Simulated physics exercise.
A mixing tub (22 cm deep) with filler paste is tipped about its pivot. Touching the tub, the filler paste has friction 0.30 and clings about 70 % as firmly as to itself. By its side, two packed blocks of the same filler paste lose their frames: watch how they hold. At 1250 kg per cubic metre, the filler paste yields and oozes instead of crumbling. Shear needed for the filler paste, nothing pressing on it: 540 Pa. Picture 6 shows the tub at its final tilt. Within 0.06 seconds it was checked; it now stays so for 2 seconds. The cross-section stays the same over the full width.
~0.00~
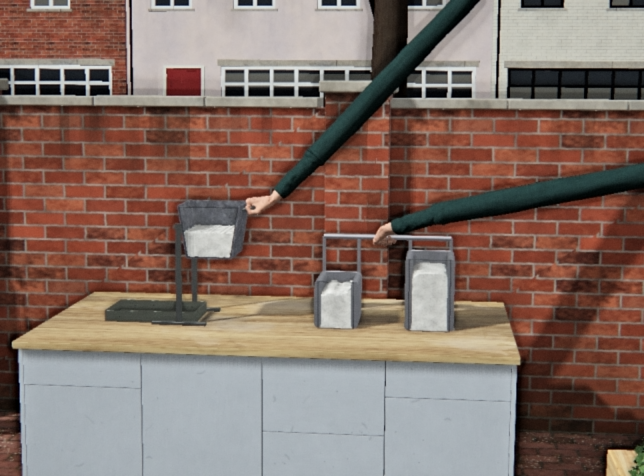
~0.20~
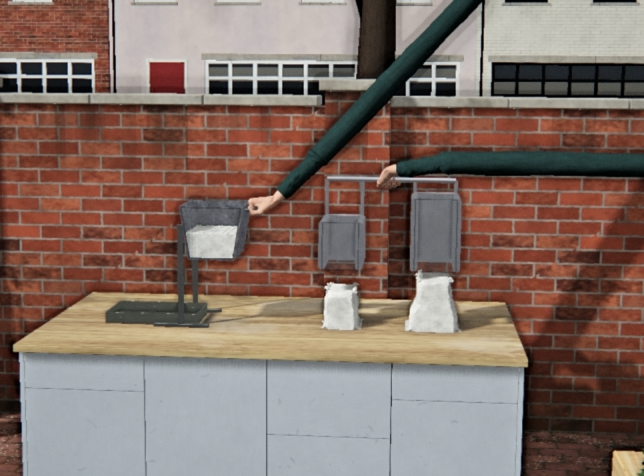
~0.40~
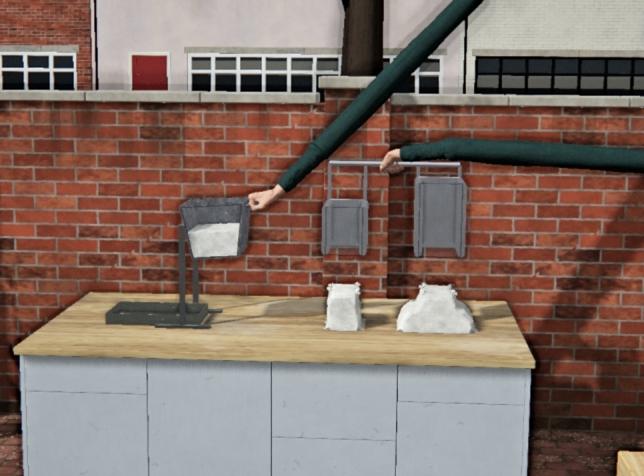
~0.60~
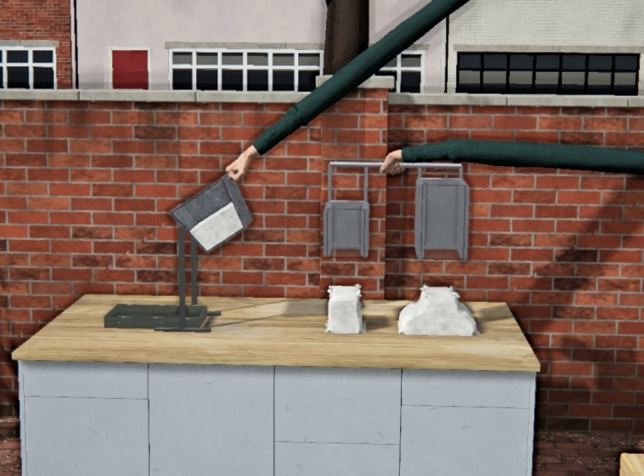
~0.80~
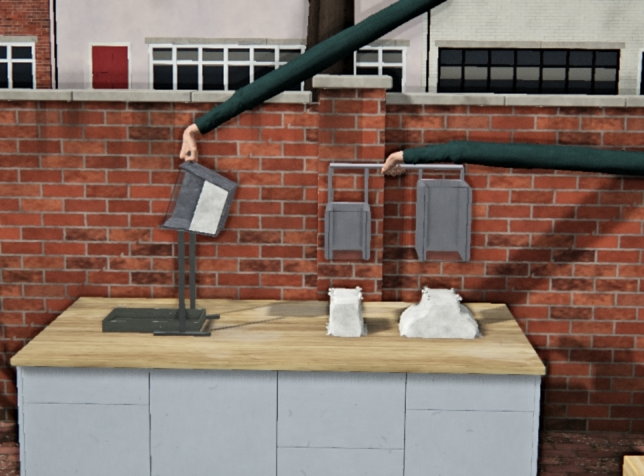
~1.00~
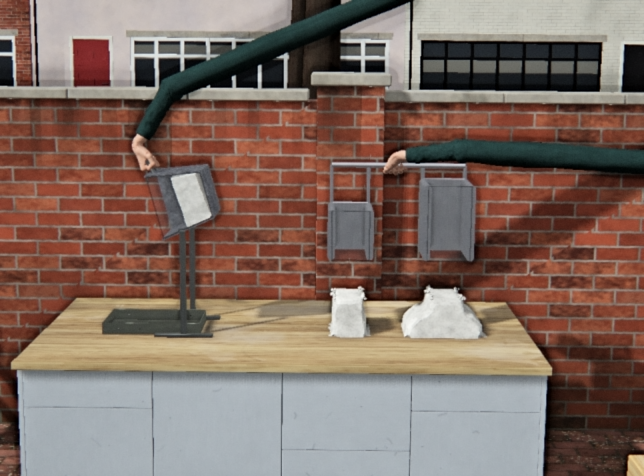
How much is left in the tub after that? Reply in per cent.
About 0 %.
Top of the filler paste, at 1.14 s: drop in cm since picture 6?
About 7 cm.
After 1.14 s, the tub is at 105 degrees and holds 100 %.
After 1.31 s, the tub is at 105 degrees and holds 35 %.
After 1.48 s, the tub is at 105 degrees and holds 0 %.
After 1.65 s, the tub is at 105 degrees and holds 0 %.
After 3.00 s, the tub is at 105 degrees and holds 0 %.
